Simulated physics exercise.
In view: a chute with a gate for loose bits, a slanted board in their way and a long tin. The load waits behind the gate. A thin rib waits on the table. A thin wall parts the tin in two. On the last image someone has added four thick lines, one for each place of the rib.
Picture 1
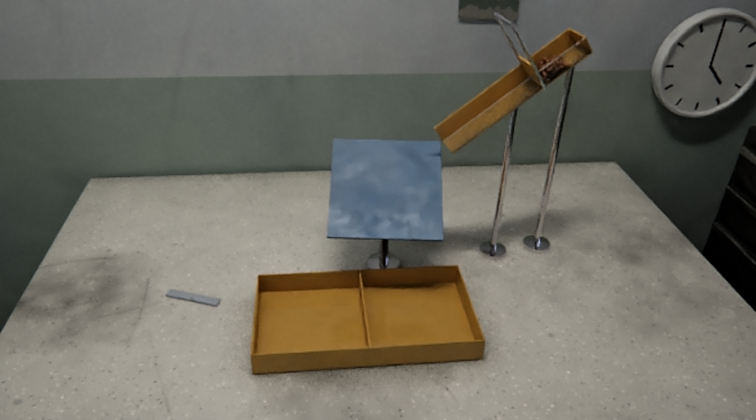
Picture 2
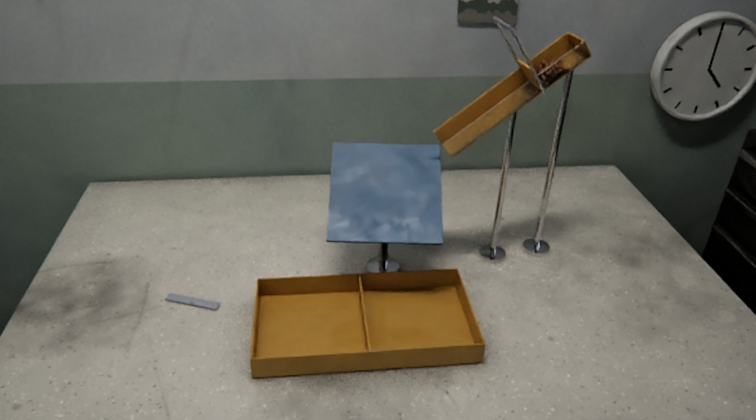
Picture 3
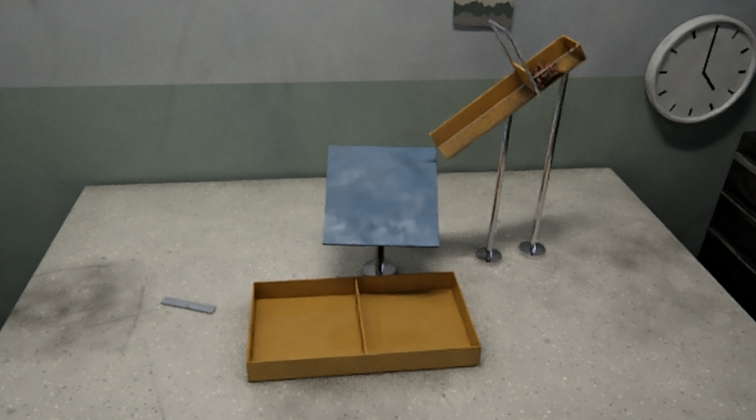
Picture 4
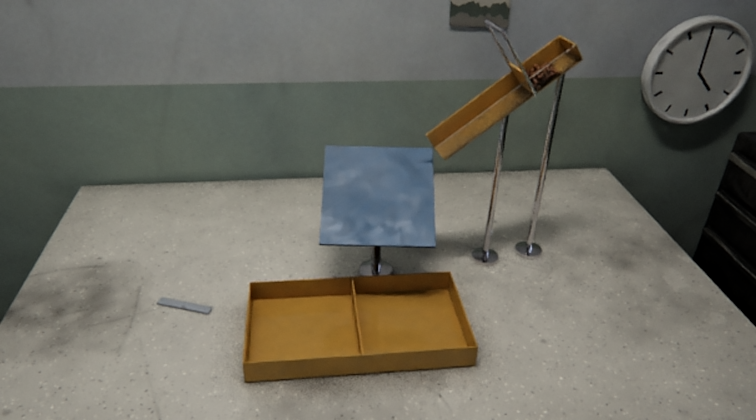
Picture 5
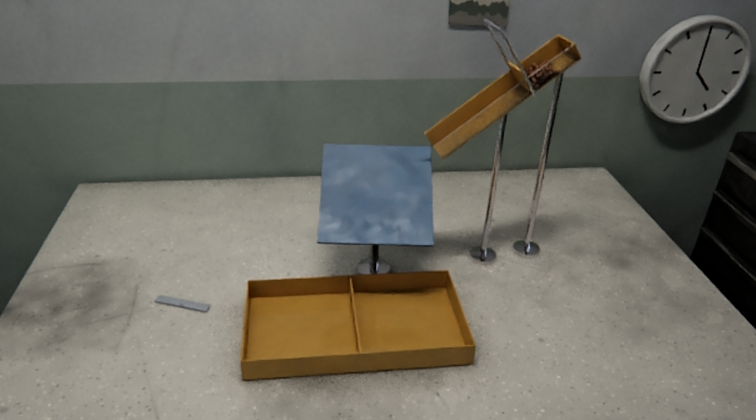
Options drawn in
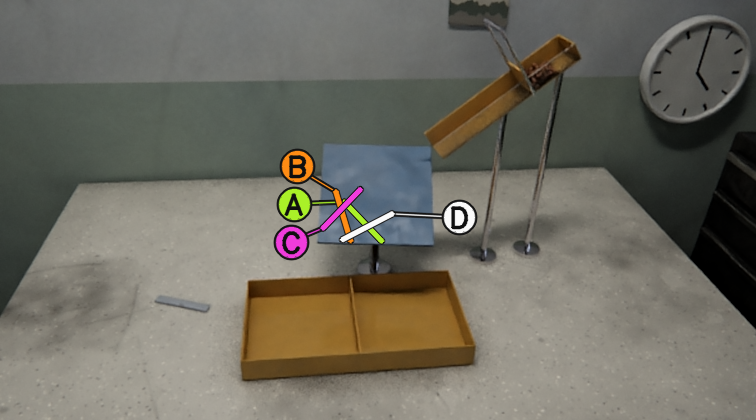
The clip opens on a speckled tabletop with a wooden chute on two metal posts, small bits behind its gate, a tilted blue board, a divided tan tin and a thin grey strip. The view drifts slightly, shifting everything a little left, while the objects themselves stay still and the gate remains shut.
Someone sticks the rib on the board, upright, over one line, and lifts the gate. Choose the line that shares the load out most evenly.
B is best.
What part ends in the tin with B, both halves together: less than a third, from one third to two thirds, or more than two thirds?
It is more than two thirds.
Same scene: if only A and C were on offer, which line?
It is C.
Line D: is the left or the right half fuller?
Left.
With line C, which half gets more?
The left half.
On the marked copy, line A from (344, 201) to (381, 241); line B from (335, 191) to (350, 240); line C from (360, 189) to (323, 228); line D from (392, 213) to (342, 239).
With A, of what is caught, a small part in the left half, nearly all in the right.
With B, of what is caught, about a third in the left half, about two thirds in the right.
With C, of what is caught, most in the left half, about a quarter in the right.
With D, of what is caught, most in the left half, about a quarter in the right.
